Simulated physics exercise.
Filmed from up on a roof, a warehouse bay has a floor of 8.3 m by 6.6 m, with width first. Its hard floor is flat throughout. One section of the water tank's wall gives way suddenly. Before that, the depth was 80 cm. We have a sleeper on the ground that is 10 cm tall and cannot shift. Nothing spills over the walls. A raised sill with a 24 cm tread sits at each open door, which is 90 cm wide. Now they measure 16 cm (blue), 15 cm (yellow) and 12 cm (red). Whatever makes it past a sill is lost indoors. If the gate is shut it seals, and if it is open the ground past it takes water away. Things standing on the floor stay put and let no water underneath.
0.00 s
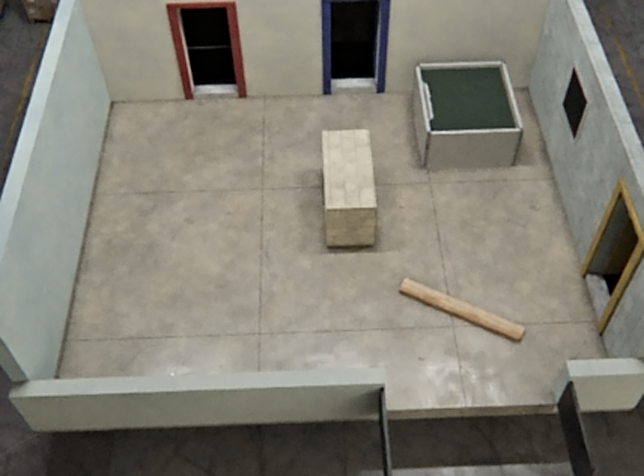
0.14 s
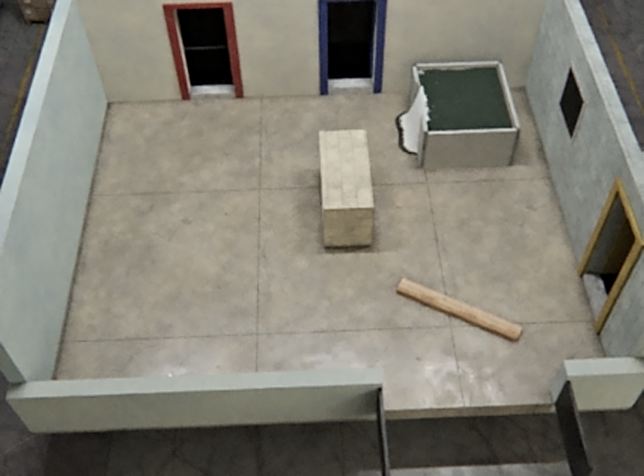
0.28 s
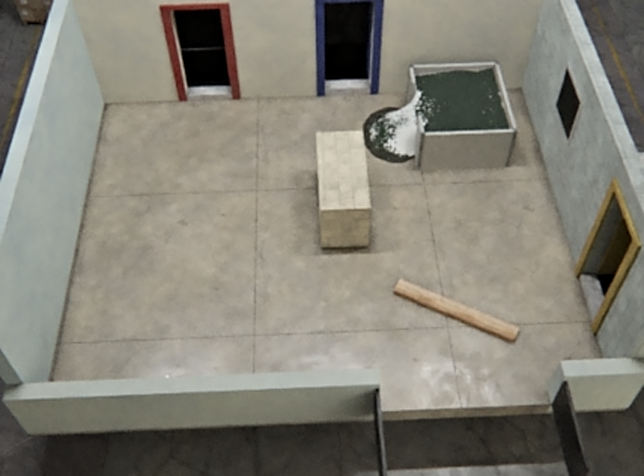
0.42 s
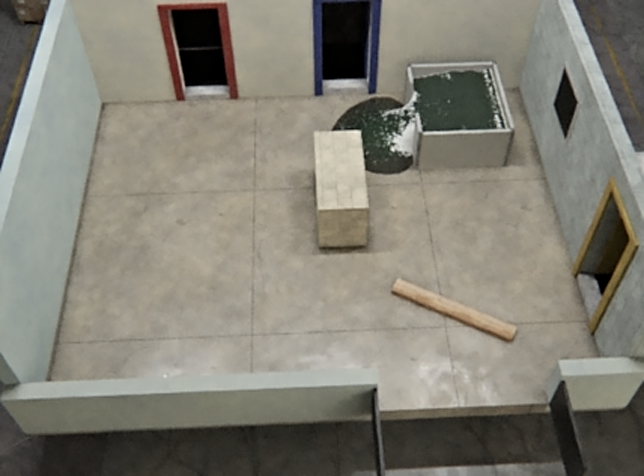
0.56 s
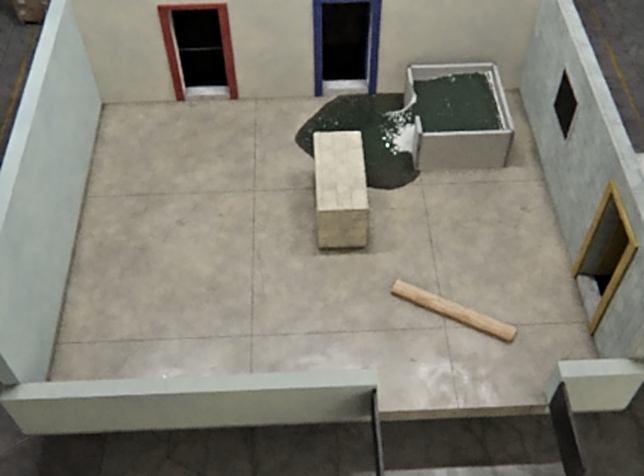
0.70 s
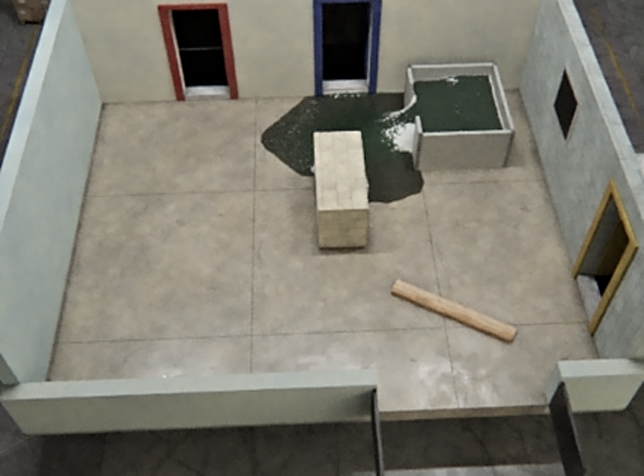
Dark green water pours from the tank's left side and spreads leftward around a pale block.
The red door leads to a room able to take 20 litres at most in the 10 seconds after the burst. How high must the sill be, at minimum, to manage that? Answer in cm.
At least 7.5 cm.
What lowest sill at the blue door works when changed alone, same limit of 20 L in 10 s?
Blue: 12.0 cm.
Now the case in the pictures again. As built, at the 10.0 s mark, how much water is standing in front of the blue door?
Lab note: Depth approx. 4.0 cm.
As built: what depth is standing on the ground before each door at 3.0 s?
Blue 11, yellow 0, red 7 cm.
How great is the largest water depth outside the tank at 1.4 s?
Max depth: Around 32 cm.
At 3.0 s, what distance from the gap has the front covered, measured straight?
Around 7.0 m from the gap.
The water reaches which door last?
Yellow.
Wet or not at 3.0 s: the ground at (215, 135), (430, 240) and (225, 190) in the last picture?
Okay, in order that's got wet, got wet and finally got wet.
After 1.4 s water covers 25 % of the floor, deepest (32 cm) near (399, 134); 9 cm at the red door, 0 litres in over its 12 cm sill.
After 3.0 s water covers 40 % of the floor, deepest (36 cm) near (102, 106); 7 cm at the red door, 0 litres in over its 12 cm sill.
After 10.0 s water covers 80 % of the floor, deepest (10 cm) near (41, 410); 5 cm at the red door, 1 litre in over its 12 cm sill.
At the red door as built, the water arrived by 1.3 s and peaked near 12 cm at 5.8 s.
With a sill of 6.5 cm, 29 litres would have come in within the 10 s; with 8.5 cm, 12 litres. So under 20 litres takes about 7.5 cm.
